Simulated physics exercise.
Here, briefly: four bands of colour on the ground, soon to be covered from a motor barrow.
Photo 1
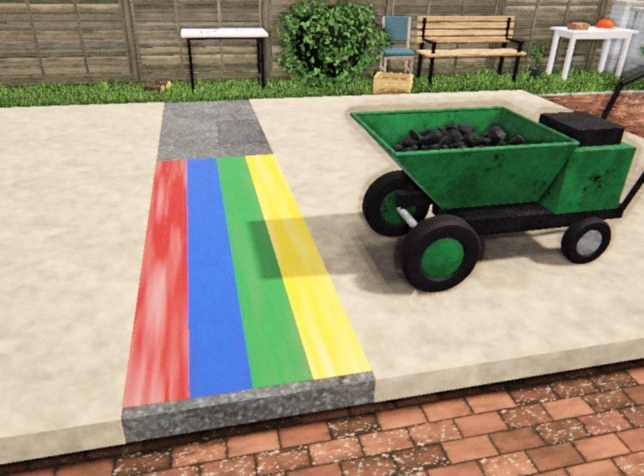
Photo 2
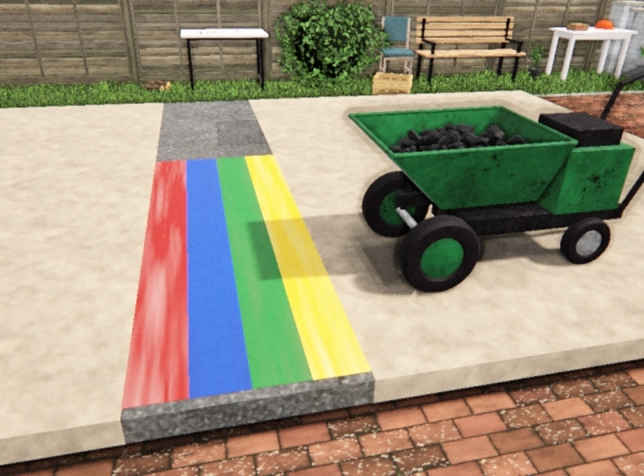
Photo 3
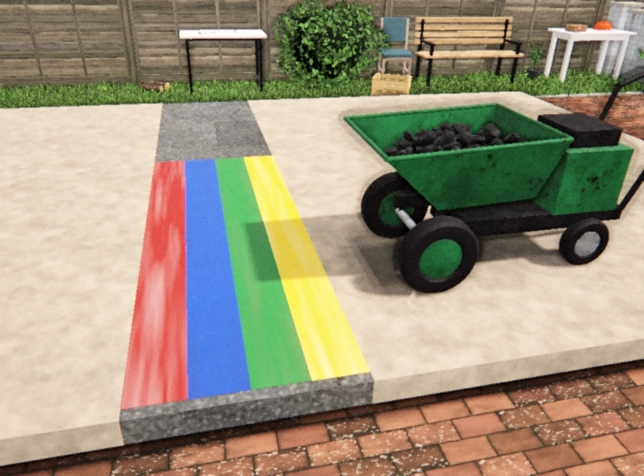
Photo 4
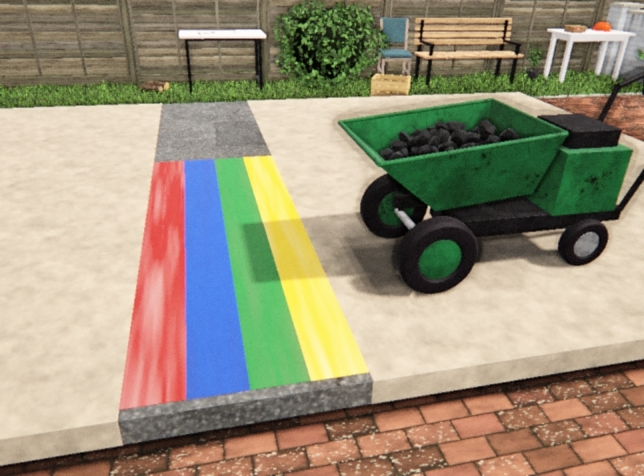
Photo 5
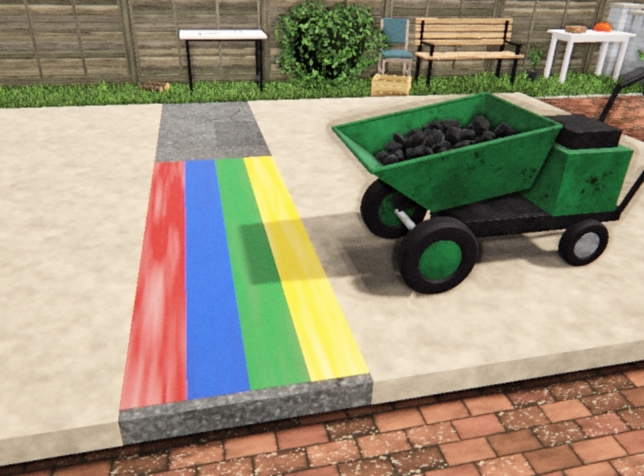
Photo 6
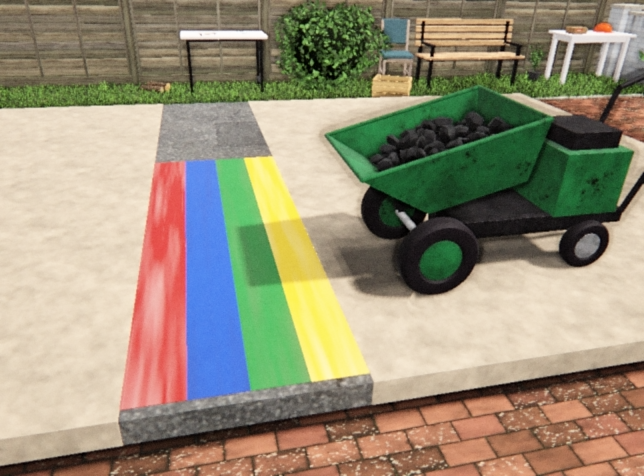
At the start, a green motor barrow loaded with dark lumps stands with its skip level, to the right of four painted strips in red, blue, green and yellow. The skip then tilts gradually toward the strips, its left lip lowering while the wheels stay in place and the lumps remain inside.
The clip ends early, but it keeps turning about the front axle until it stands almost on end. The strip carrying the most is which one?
That would be the green strip.
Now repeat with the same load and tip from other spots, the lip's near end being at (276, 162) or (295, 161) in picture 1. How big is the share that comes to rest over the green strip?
You'd see around 0 per cent the first time and around 0 per cent the second.
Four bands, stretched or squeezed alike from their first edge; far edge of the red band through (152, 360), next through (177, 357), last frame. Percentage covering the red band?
Shares in turn: 10 %; 10 %.
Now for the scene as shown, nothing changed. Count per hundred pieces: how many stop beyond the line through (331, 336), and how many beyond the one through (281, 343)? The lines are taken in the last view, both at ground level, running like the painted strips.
About 70 and 30 %.
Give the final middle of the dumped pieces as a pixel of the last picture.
Last view, centre at rest - approx. (262, 271).
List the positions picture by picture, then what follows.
The first picture shows lip of the skip at (395, 155), level; top of the load at (470, 141), lumps of coal; yellow strip at (326, 330); green strip at (273, 337); blue strip at (217, 344); red strip at (159, 352).
The second picture shows lip of the skip at (393, 157), level; top of the load at (469, 141).
The third picture shows lip of the skip at (387, 160), tipped barely; top of the load at (480, 149).
The fourth picture shows lip of the skip at (380, 165), tipped a little; top of the load at (476, 147).
The fifth picture shows lip of the skip at (372, 172), tipped a little; top of the load at (471, 144).
The sixth picture shows lip of the skip at (363, 181), tipped clearly; top of the load at (471, 139); yellow strip at (324, 332); green strip at (271, 339); blue strip at (215, 346); red strip at (157, 354).
Soon after the last picture, skip tipped steeply; all in the skip.
A little later, skip tipped right over; most in the skip; a small part over the yellow strip; a small part over the green strip.
Later still, skip tipped right over; about a third in the skip; about a quarter over the yellow strip; about a third over the green strip; a small part over the blue strip; a stray few over the red strip; a stray few off the paint.
At rest, skip tipped right over; about a third in the skip; about a quarter over the yellow strip; about a third over the green strip; a small part over the blue strip; a stray few over the red strip; a stray few off the paint.
